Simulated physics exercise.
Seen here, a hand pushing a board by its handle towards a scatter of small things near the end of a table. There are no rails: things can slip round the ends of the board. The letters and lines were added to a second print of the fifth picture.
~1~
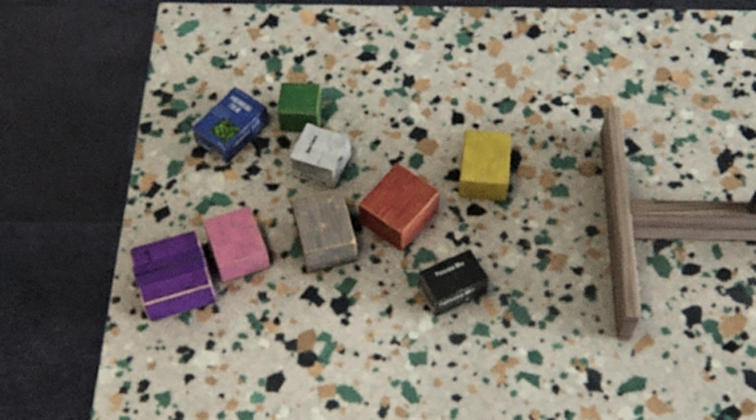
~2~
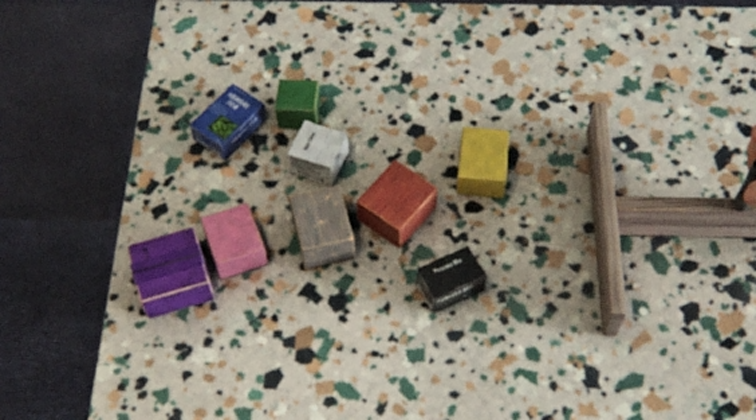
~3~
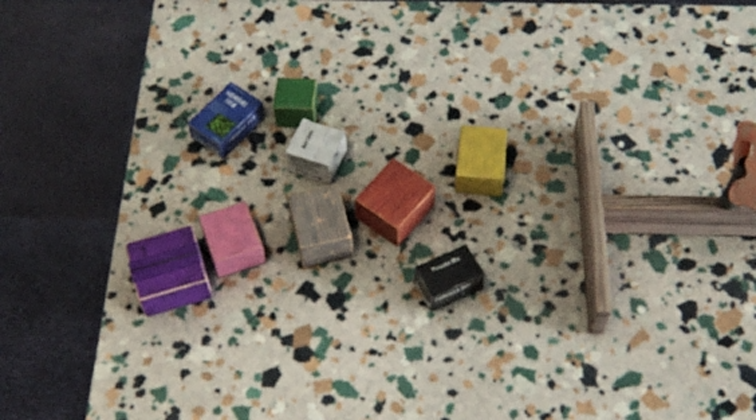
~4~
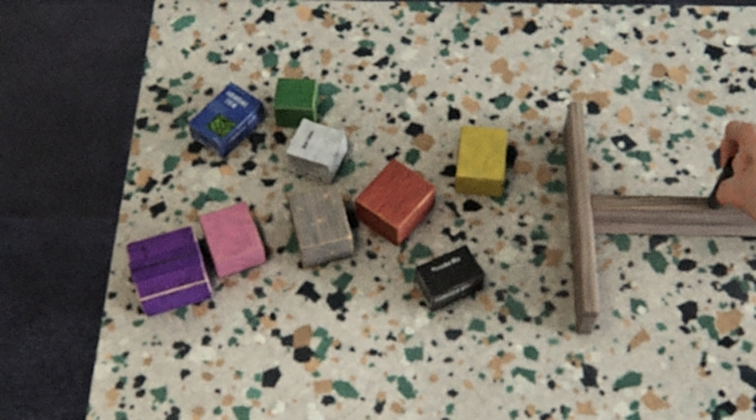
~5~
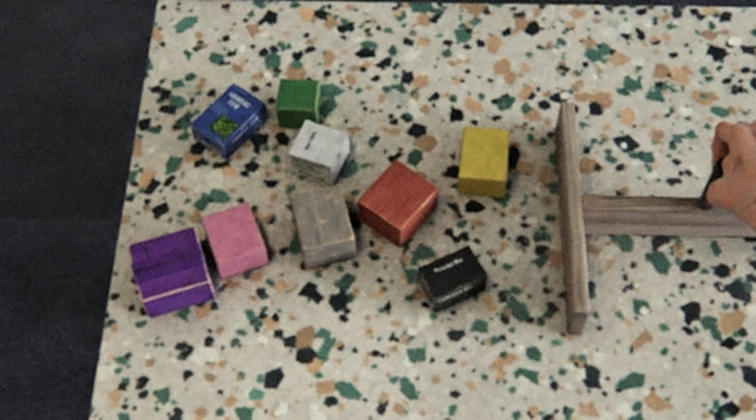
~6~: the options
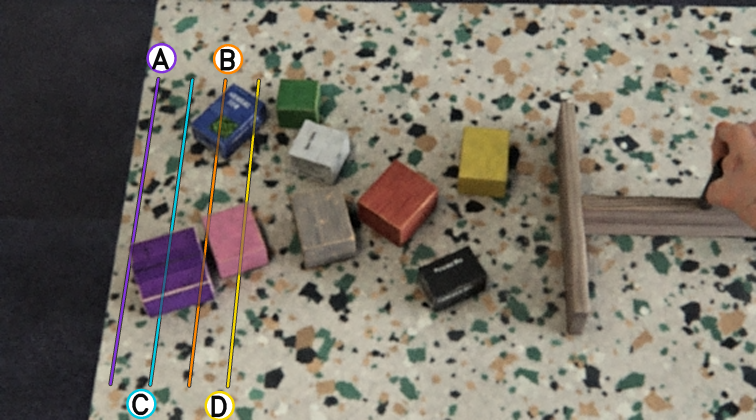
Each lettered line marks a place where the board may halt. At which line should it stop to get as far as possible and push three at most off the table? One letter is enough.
It should halt at B.
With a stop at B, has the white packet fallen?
By then, no.
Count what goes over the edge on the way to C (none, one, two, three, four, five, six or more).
By then, four.
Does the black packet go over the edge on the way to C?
No.
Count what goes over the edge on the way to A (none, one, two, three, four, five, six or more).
In all, six or more.
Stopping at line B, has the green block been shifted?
Yes.
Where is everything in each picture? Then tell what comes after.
In the first frame, pink block (236, 244); grey block (324, 230); white packet (321, 156).
In the second frame, board (610, 203); black packet (451, 280).
In the third frame, board (596, 201); yellow block (481, 160).
In the fourth frame, board (584, 201); blue packet (227, 120).
In the fifth frame, board (575, 201); pink block (235, 241); grey block (322, 226); white packet (319, 153).
On the marked copy, A at (136, 220); B at (209, 221); C at (173, 220); D at (245, 222).
Taking B. A third of the way, board (442, 199); black packet (399, 272); yellow block (411, 159).
Two thirds of the way, board (309, 197); purple box (111, 286); pink block (163, 247).
When it is over, board (208, 195); purple box over the edge; pink block over the edge; two fallen.
As for the rest, A drops seven; C drops four; D is within the limit but short.
